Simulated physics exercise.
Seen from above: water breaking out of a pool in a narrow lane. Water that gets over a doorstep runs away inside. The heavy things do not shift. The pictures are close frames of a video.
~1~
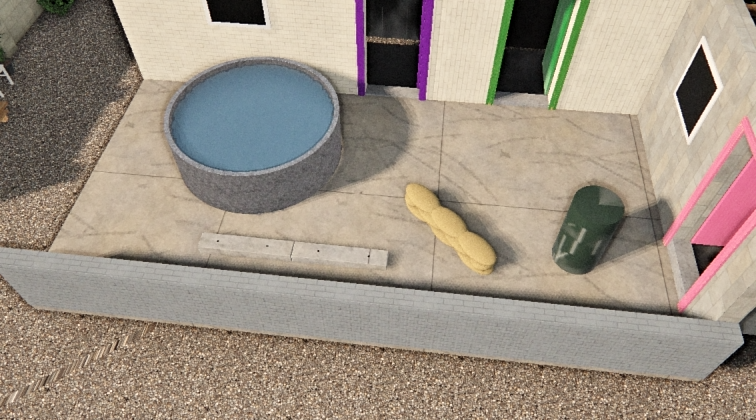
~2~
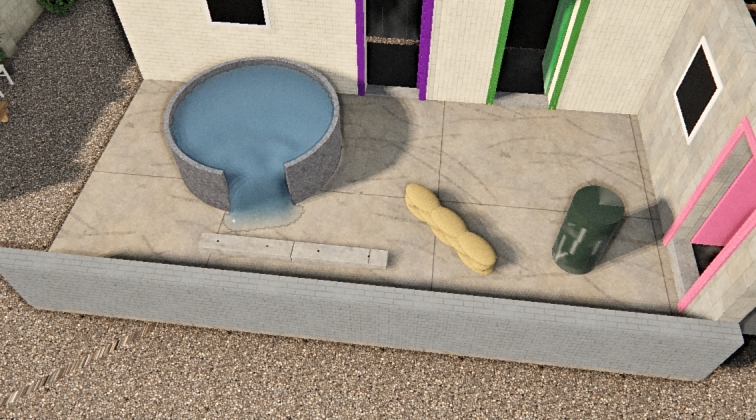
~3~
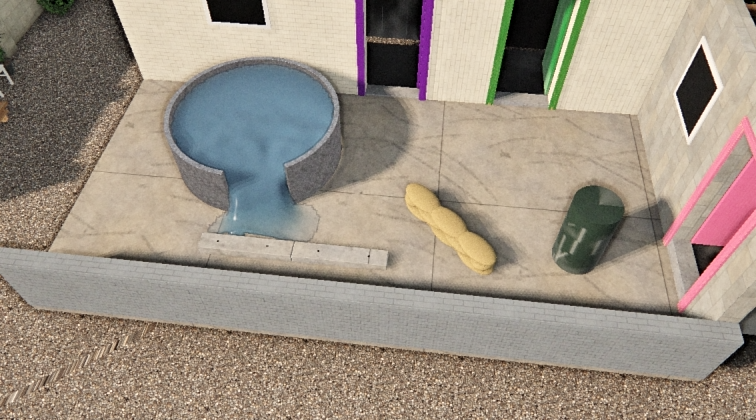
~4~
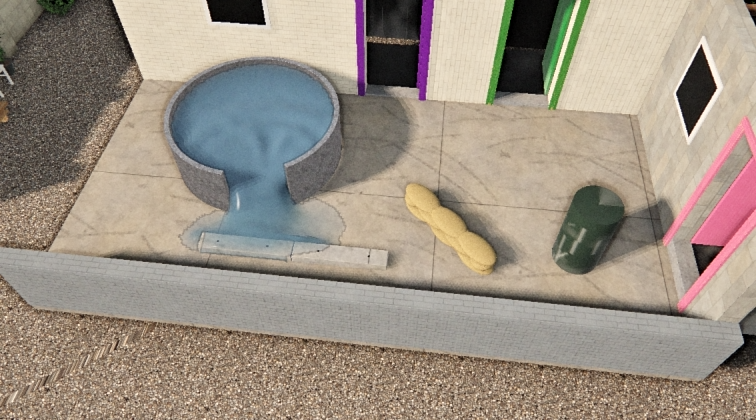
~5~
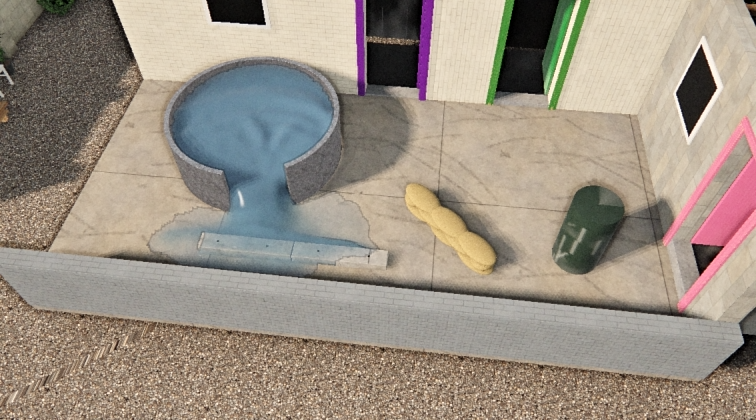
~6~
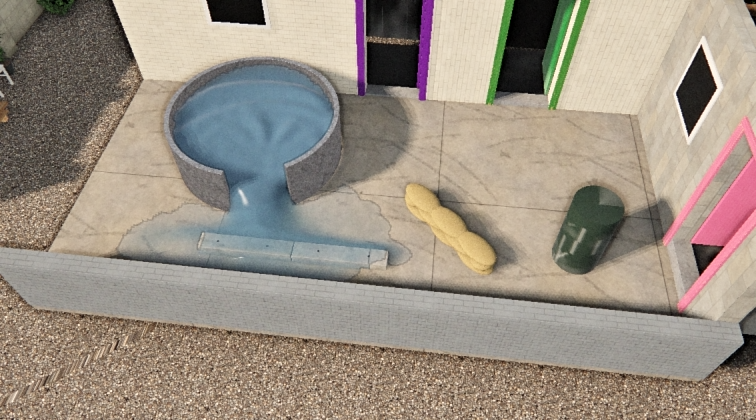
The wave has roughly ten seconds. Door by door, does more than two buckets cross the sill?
One by one: The pink door holds within the limit; the green door holds within the limit; the purple door floods.
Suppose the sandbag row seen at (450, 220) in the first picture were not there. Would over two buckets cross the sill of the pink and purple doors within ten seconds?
One by one: Pink door is under; purple door is under.
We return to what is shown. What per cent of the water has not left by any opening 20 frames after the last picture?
I make it 92 per cent.
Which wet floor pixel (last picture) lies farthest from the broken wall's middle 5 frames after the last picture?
Close to (508, 303).
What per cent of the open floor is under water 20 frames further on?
Near 50 in a hundred.
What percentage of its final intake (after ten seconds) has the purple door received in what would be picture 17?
I make it 0 per cent.
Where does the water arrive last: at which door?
Last comes the door marked green.
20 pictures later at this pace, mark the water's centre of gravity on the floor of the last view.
I would point to (306, 199).
A moment on, water covers 30 % of the floor; the pink door not reached, the green door not reached, the purple door not reached.
Next, water covers 35 % of the floor; the pink door not reached, the green door not reached, the purple door not reached.
Then, water covers 50 % of the floor; the pink door wet at the sill, nothing in, the green door not reached, the purple door not reached.
Later, water covers 80 % of the floor; the pink door under two buckets in, the green door wet at the sill, nothing in, the purple door under two buckets in.
In the end, water covers 90 % of the floor; the pink door under two buckets in, the green door under two buckets in, the purple door far over two buckets in.
